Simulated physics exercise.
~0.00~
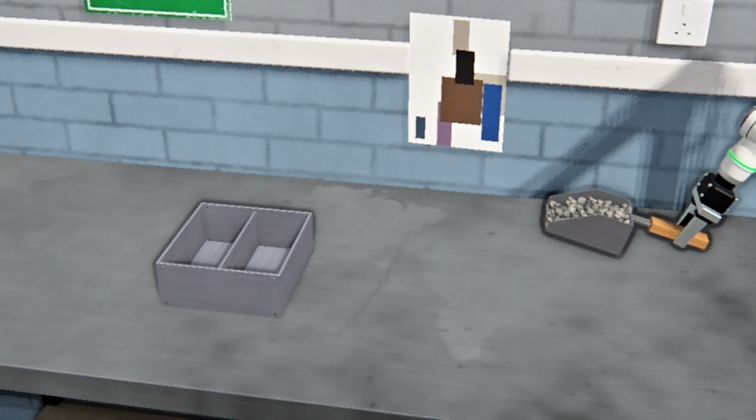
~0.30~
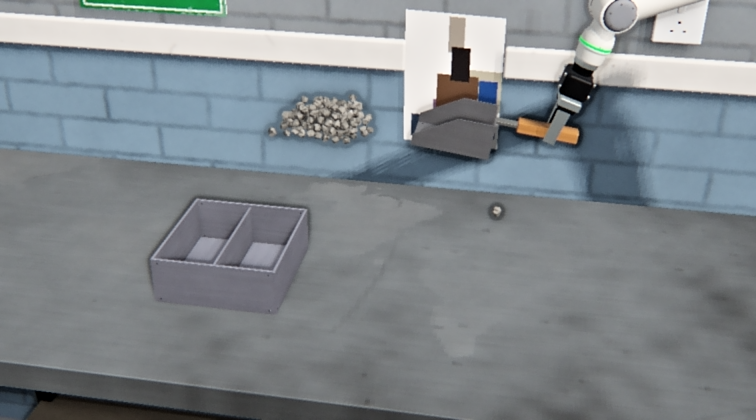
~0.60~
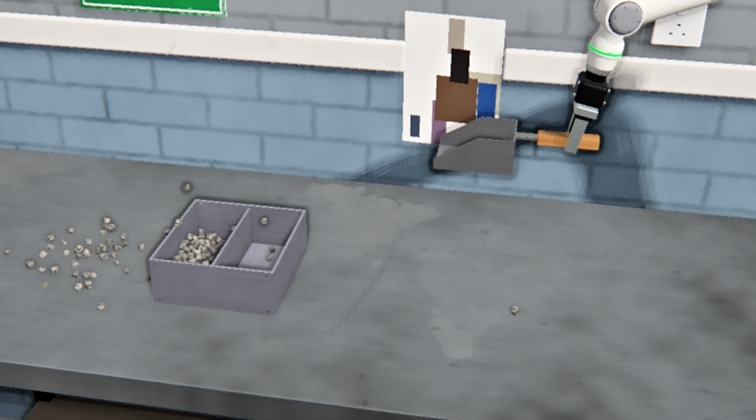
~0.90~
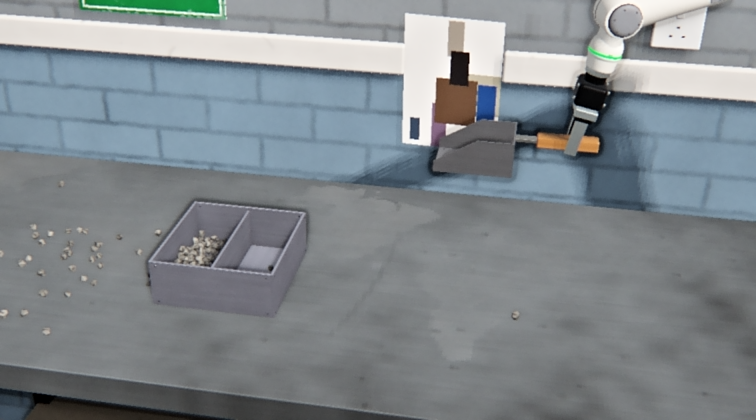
A robot arm swung a scoop of small pebbles up and to the left, flinging them through the air toward a divided grey bin; most landed in its left compartment, while many others scattered across the table to the left.
